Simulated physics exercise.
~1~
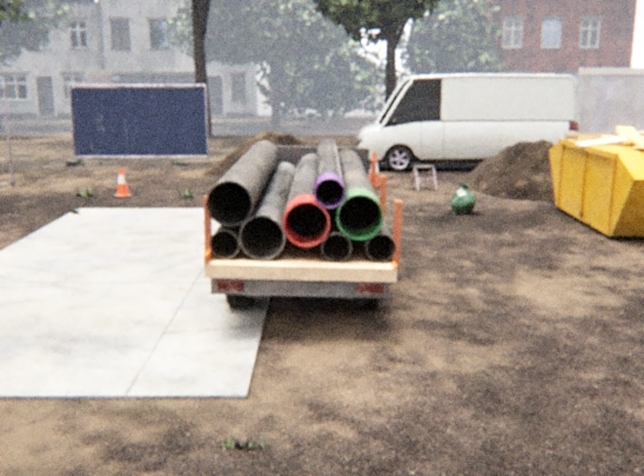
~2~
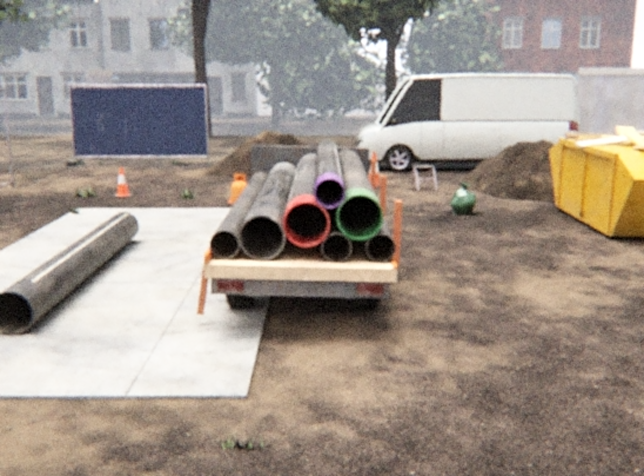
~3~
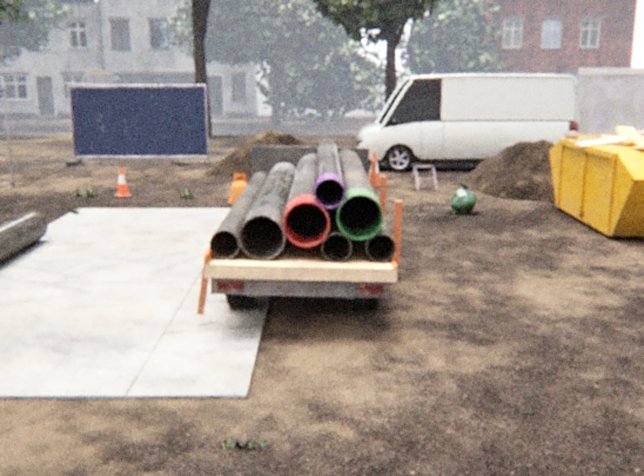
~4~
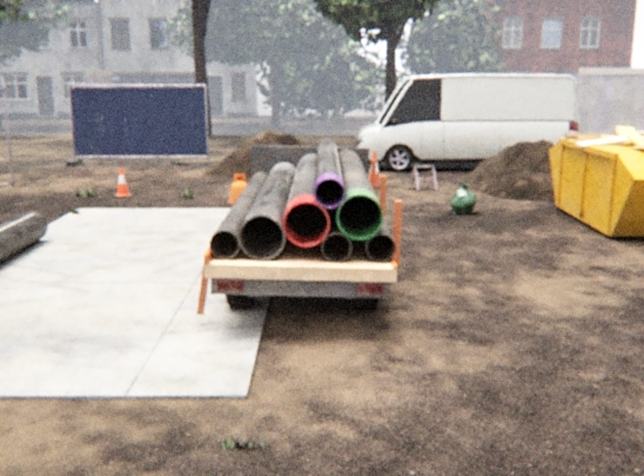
In this clip, the left side posts of a parked trailer stacked with pipes drop, and one large dark pipe comes off and rolls left across the pale slab to its far edge, while the purple, green and red pipes stay on the trailer with the rest.
